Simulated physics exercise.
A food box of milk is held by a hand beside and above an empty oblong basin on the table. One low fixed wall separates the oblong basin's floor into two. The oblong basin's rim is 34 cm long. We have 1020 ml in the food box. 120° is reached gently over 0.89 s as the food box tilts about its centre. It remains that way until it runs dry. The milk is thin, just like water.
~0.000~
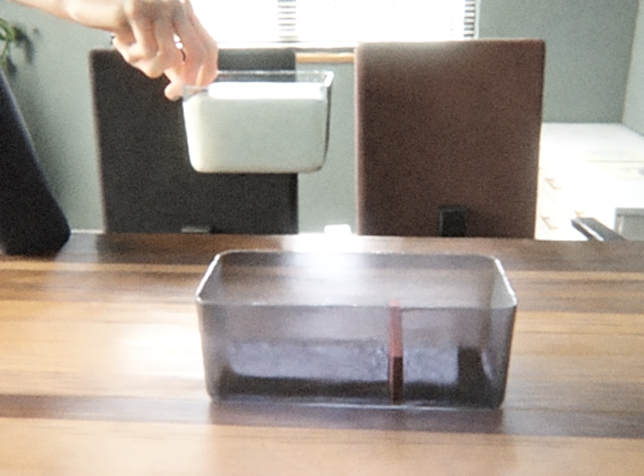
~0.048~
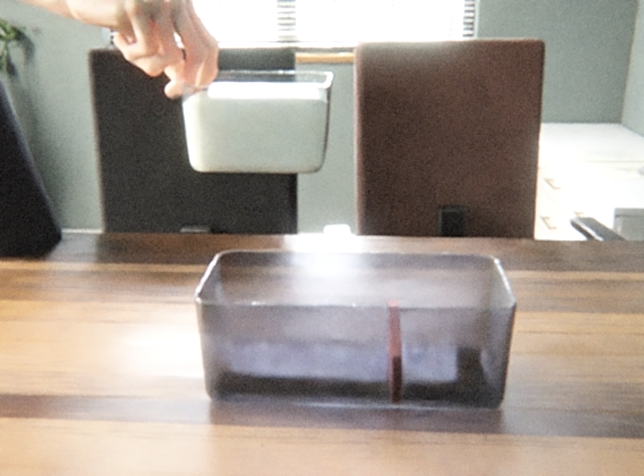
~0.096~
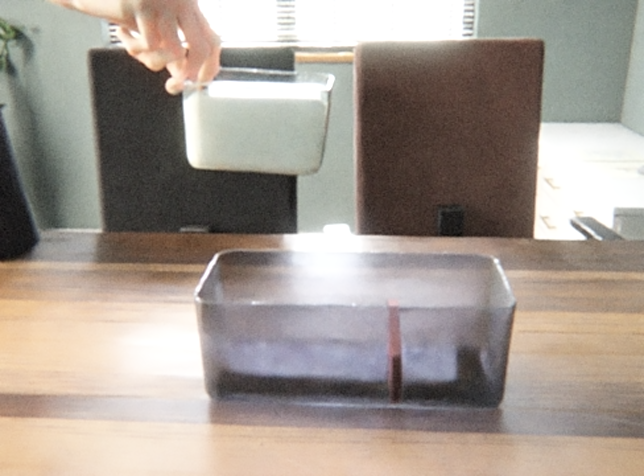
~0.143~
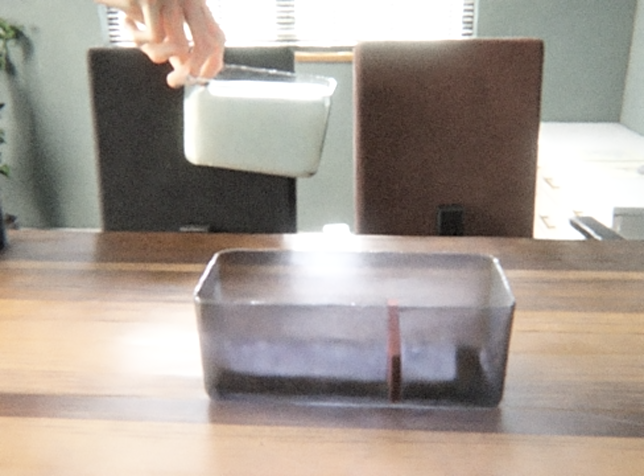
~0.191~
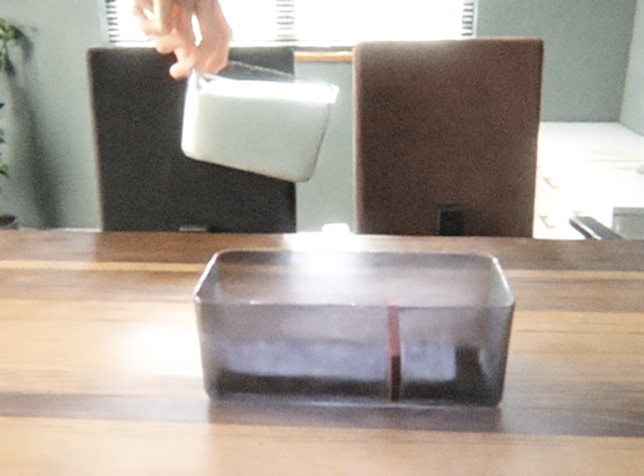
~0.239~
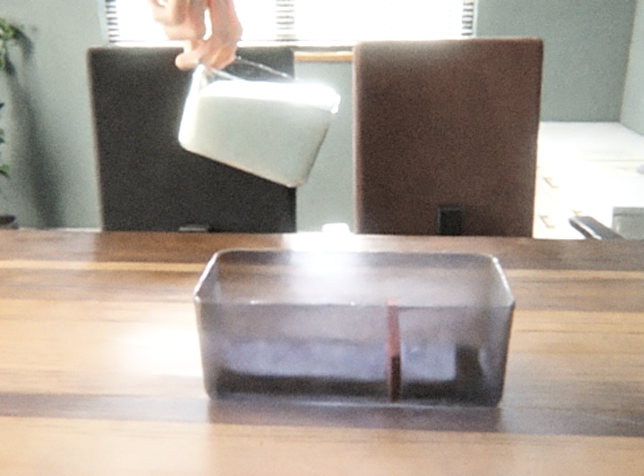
A hand at the upper left holds a clear food box of white milk above a wooden table, seen from the front at about table height, with two dark chairs and a bright window blind behind. Below stands an empty, smoky-grey oblong basin with a reddish vertical strip. The box stays nearly level, then tilts gradually, its right side dipping, while a dark shape at left slides out of view.
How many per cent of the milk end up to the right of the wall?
About 45 per cent.
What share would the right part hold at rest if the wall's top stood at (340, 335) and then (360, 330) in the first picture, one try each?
It comes to 75 per cent, and then 70 per cent.
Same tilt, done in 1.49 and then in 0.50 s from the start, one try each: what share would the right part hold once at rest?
60 then 25 %.
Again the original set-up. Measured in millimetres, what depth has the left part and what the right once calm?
Around 16 mm deep on the left, around 30 mm deep on the right.
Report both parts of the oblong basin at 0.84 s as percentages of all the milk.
36 on the left and 48 on the right, roughly.
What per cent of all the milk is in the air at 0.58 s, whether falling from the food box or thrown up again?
I'd say close to 48 per cent.
By 0.58 s the tilt is 88° and 34 per cent is still to pour, 2 is left of the wall and 16 right of it.
By 0.84 s the tilt is 119° and 3 per cent is still to pour, 37 is left of the wall and 47 right of it.
By 1.10 s the tilt is 120° and 0 per cent is still to pour, 48 is left of the wall and 45 right of it.
By 1.39 s the tilt is 120° and 0 per cent is still to pour, 48 is left of the wall and 45 right of it.
At rest 48 per cent lies left of the wall, 45 right of it and 6 outside.
